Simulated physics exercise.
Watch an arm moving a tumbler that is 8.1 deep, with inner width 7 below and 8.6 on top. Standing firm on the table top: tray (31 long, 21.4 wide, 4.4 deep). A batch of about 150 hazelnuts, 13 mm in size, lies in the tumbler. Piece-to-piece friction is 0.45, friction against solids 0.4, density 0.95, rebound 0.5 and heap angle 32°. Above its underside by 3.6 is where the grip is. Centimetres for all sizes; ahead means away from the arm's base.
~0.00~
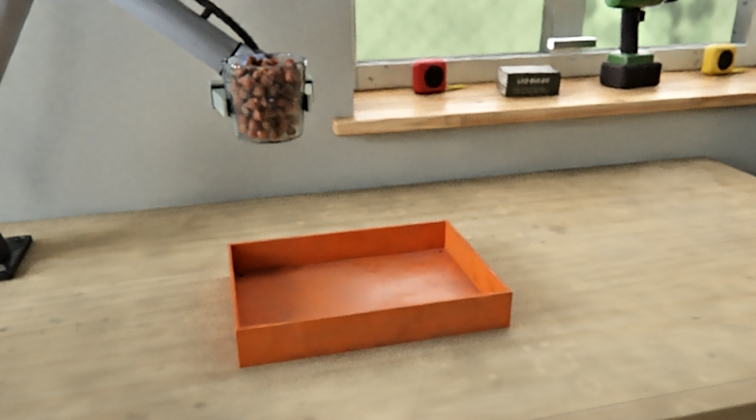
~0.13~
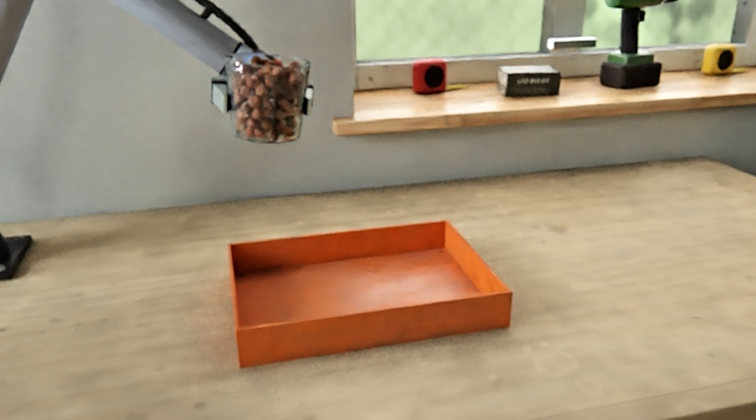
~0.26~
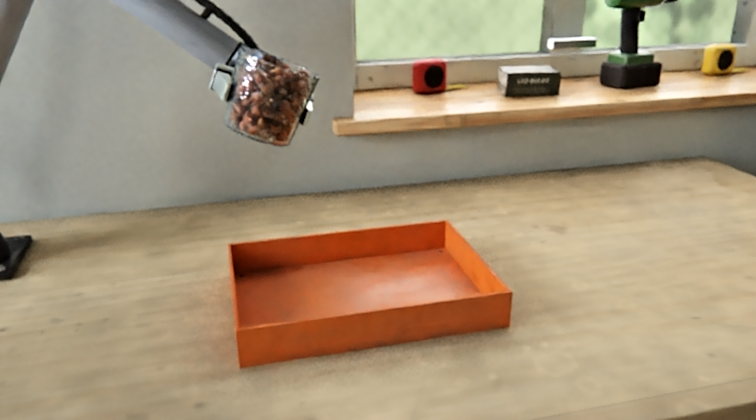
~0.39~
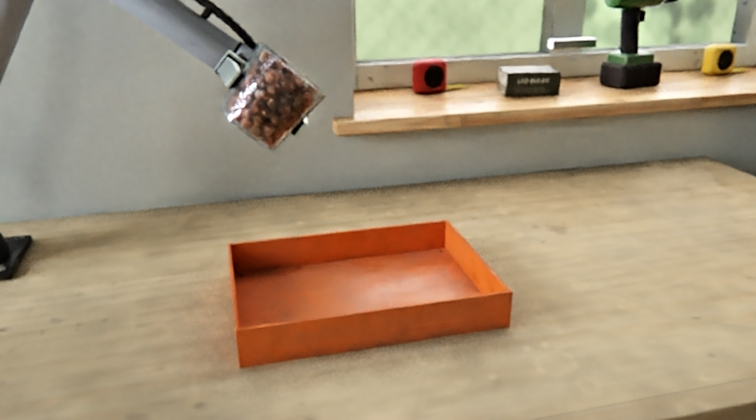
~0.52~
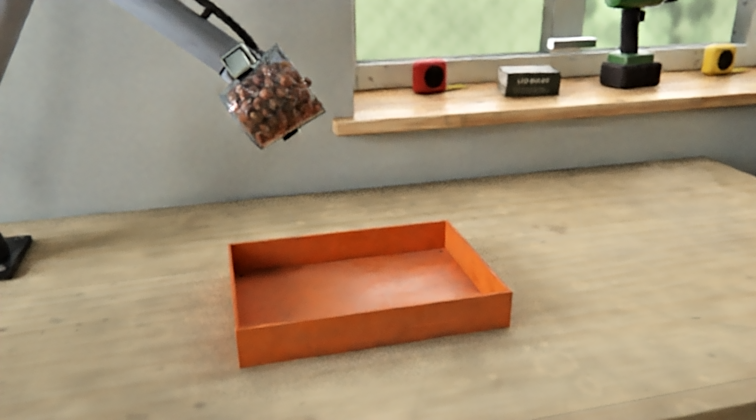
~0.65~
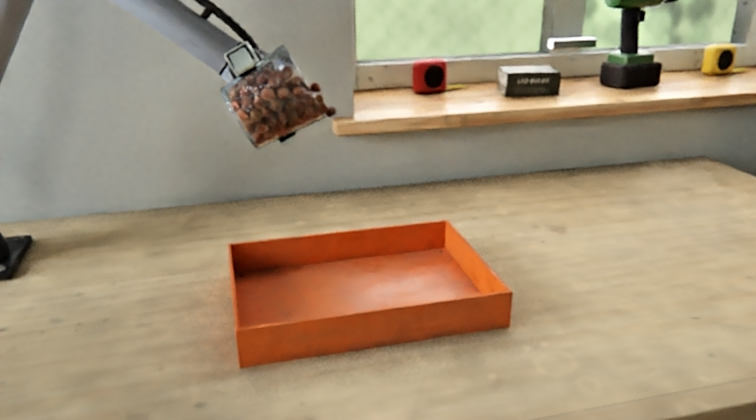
Robotic arm steadily tilting a clear tumbler of brown hazelnuts toward the right above an empty orange tray on a wooden table.
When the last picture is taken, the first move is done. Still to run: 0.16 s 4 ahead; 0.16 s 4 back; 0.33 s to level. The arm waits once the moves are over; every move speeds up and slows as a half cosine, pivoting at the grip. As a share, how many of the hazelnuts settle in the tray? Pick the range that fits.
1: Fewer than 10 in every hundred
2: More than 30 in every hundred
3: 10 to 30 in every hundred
The answer is 3.
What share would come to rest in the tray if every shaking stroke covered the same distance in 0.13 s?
In that case around 30 per cent.
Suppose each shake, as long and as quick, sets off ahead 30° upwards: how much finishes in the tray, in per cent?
You'd expect near 20 percent of it there.
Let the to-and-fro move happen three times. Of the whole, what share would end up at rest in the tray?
Roughly 35 percent.
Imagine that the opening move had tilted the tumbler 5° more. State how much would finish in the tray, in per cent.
Expected: Around 25 %.
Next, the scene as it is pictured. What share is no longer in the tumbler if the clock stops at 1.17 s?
My estimate is roughly 15 % gone.
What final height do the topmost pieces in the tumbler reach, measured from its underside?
Around 7.5 cm above the underside.
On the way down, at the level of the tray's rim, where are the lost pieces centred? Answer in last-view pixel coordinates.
Their middle lies around (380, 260).
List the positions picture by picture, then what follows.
The first frame shows the tumbler middle at (267, 99), level; upper third of the load around (267, 81), from x 235 to 295, top at y 60; 151 in the tumbler.
The second frame shows the tumbler middle at (267, 99), tilted 6° forward; upper third of the load around (265, 80), from x 235 to 300, top at y 60.
The third frame shows the tumbler middle at (268, 100), tilted 22° forward; upper third of the load around (267, 80), from x 235 to 305, top at y 60.
The fourth frame shows the tumbler middle at (269, 100), tilted 41° forward; upper third of the load around (266, 82), from x 235 to 310, top at y 60.
The fifth frame shows the tumbler middle at (270, 101), tilted 57° forward; upper third of the load around (270, 84), from x 230 to 315, top at y 65.
The sixth frame shows the tumbler middle at (271, 101), tilted 63° forward; upper third of the load around (267, 87), from x 235 to 330, top at y 70; 150 in the tumbler, 1 in flight or on a rim.
After 0.91 s, tilted 63° forward, highest piece 29 above the table; 134 in the tumbler, 1 in the tray, 16 in flight or on a rim.
After 1.17 s, tilted 21° forward, highest piece 30 above the table; 127 in the tumbler, 24 in the tray.
After 1.50 s, level, highest piece 30 above the table; 127 in the tumbler, 24 in the tray.
After 2.55 s, level, highest piece 30 above the table; 127 in the tumbler, 24 in the tray.
In the end, 127 in the tumbler, 24 in the tray. That is 16 % in the tray.
